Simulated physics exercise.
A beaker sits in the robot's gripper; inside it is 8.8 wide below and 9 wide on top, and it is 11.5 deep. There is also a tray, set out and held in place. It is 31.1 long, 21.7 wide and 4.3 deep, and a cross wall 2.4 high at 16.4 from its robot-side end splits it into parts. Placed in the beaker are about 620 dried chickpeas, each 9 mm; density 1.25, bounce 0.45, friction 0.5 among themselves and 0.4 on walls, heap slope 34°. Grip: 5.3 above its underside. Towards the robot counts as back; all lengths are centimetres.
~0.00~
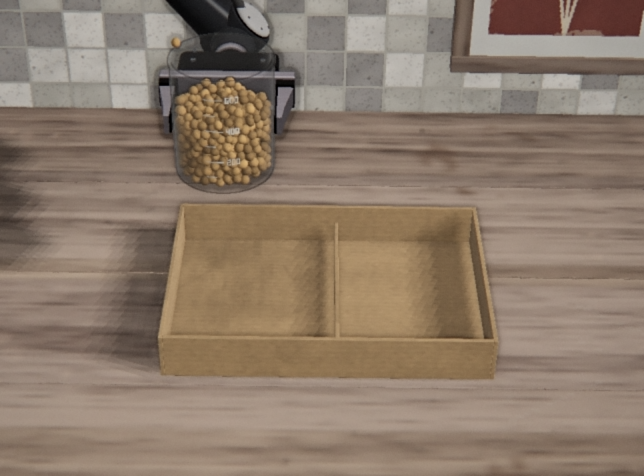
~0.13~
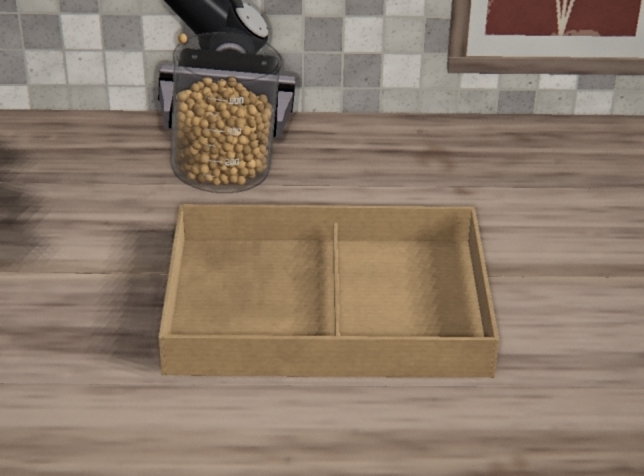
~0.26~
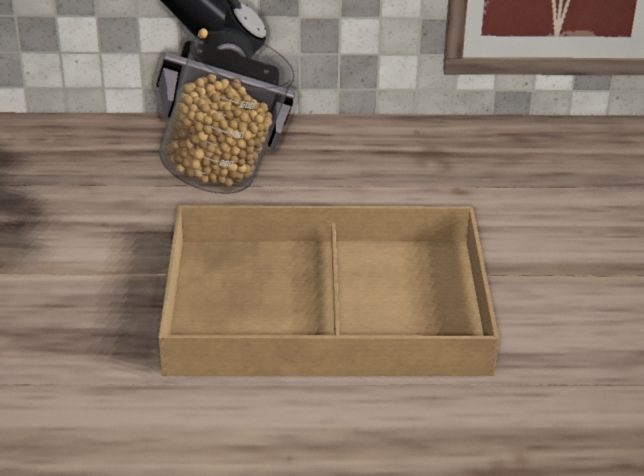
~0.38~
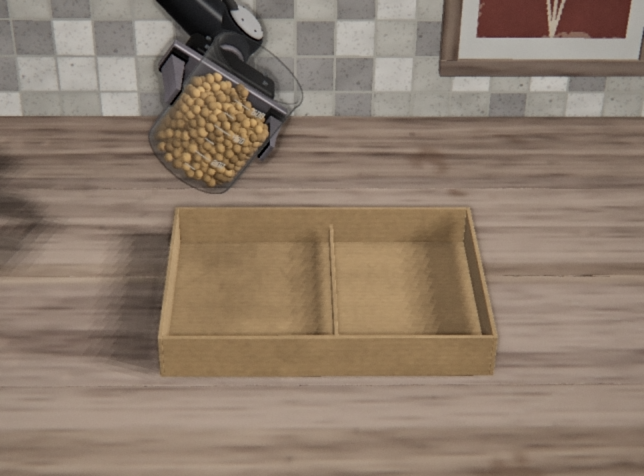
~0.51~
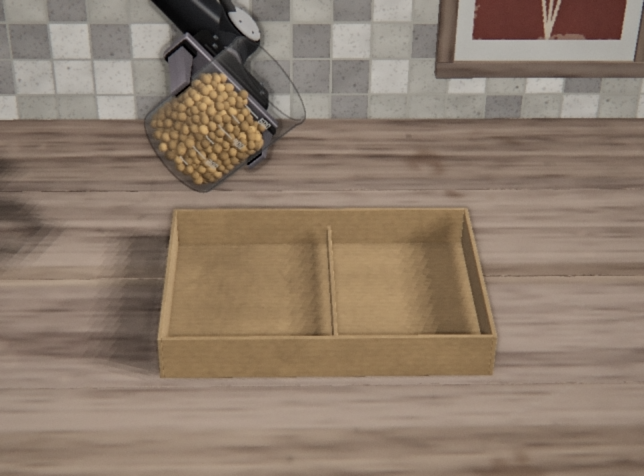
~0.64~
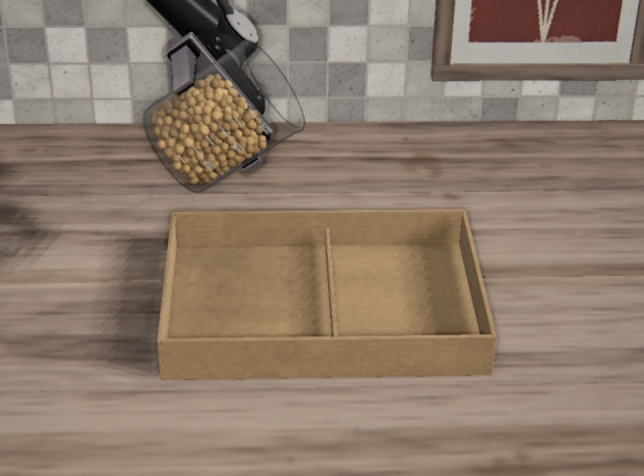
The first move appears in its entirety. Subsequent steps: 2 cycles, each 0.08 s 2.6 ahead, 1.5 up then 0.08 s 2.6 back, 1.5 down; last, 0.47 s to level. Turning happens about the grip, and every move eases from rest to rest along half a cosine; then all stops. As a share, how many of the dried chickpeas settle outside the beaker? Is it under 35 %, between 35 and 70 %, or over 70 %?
It is under 35 %.
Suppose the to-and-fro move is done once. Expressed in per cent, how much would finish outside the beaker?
10 per cent.
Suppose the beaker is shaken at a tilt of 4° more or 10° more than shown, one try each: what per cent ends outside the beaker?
Roughly 20 per cent on the first try and 30 per cent on the second.
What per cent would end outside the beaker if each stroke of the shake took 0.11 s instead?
Around 5 percent.
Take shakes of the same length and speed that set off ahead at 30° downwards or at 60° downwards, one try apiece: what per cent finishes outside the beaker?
First try about 0 %, second try about 0 %.
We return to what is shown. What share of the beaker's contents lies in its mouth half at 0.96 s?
I'd say close to 55 per cent.
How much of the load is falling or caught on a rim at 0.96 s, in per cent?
I'd reckon close to 7 per cent.
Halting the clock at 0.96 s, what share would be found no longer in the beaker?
Near 10 per cent so far.
After 0.96 s, tilted 54° forward, highest piece 25 above the table; 559 in the beaker, 20 in the far-side part, 43 in flight or on a rim.
After 1.27 s, tilted 14° forward, highest piece 27 above the table; 524 in the beaker, 79 in the far-side part, 13 in the robot-side part, 3 on the table or floor, 3 in flight or on a rim.
After 1.63 s, level, highest piece 26 above the table; 524 in the beaker, 79 in the far-side part, 13 in the robot-side part, 6 on the table or floor.
After 2.68 s, level, highest piece 26 above the table; 524 in the beaker, 79 in the far-side part, 13 in the robot-side part, 6 on the table or floor.
At rest, 524 in the beaker, 79 in the far-side part, 13 in the robot-side part, 6 on the table or floor. That is 16 % outside the beaker.
